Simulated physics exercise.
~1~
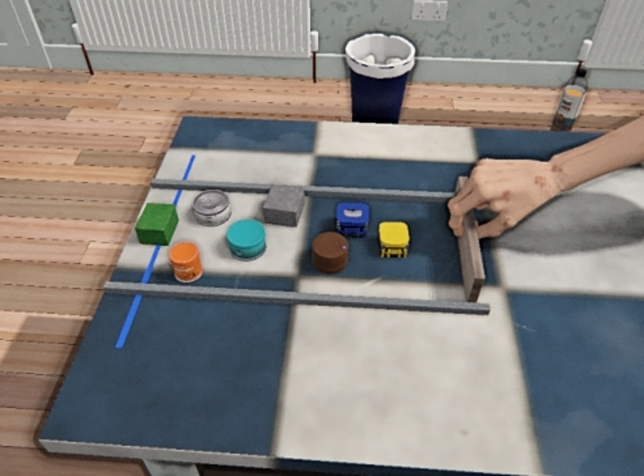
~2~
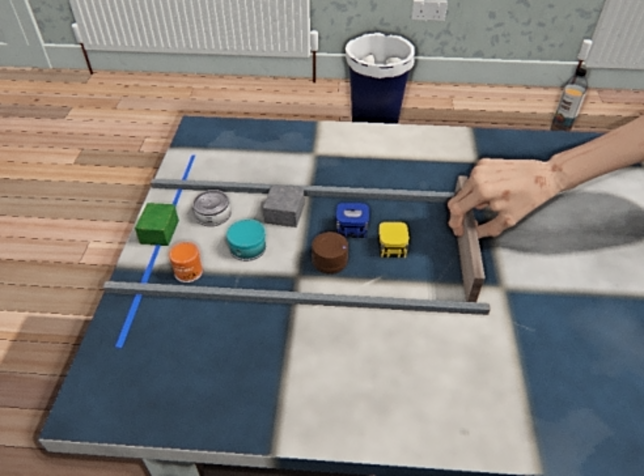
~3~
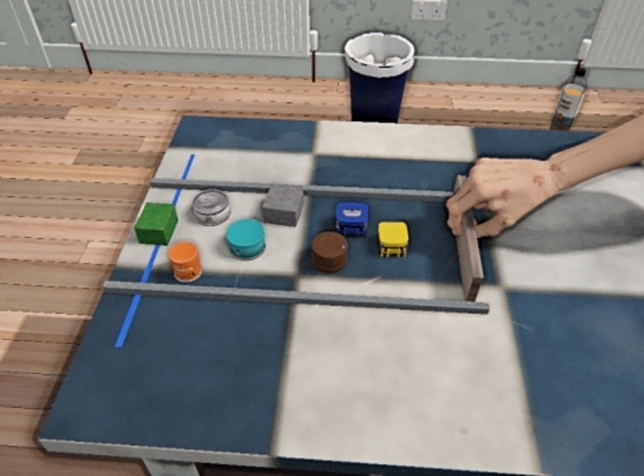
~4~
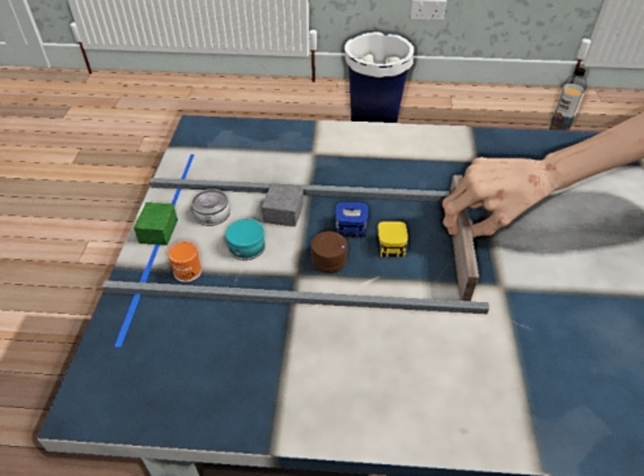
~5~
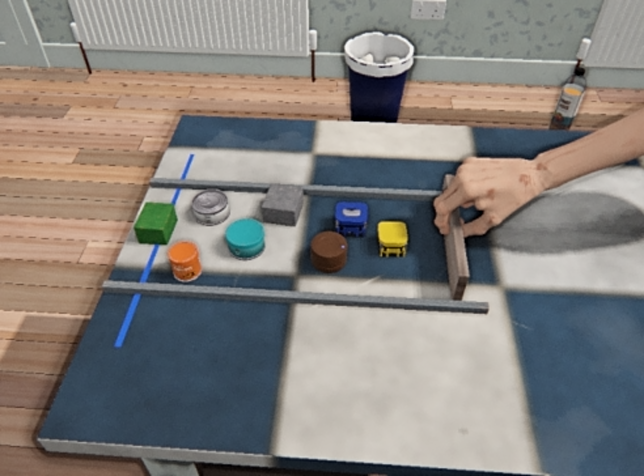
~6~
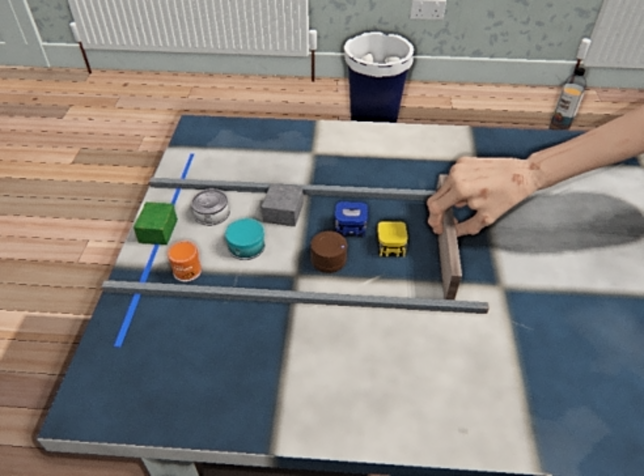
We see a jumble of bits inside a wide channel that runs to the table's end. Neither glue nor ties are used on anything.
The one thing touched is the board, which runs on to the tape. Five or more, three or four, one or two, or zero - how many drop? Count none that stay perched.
Three up to four drop.
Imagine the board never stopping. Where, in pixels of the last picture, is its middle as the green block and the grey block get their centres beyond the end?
Roughly (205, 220); roughly (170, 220).
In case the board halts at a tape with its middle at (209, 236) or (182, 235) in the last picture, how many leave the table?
Try by try, 0 and 2.
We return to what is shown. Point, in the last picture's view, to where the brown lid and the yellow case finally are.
In the last picture they sit at about (135, 244) and about (149, 224).
Soon after, none off yet; green block at rest near (156, 223); orange pot at rest near (185, 262); white pot at rest near (211, 207).
After that, none off yet; green block moving near (150, 225); orange pot at rest near (185, 262); white pot displaced about its own width near (182, 204).
In the end, the number that fall off is three or four; gone, grey block, turquoise pot, white pot and green block.
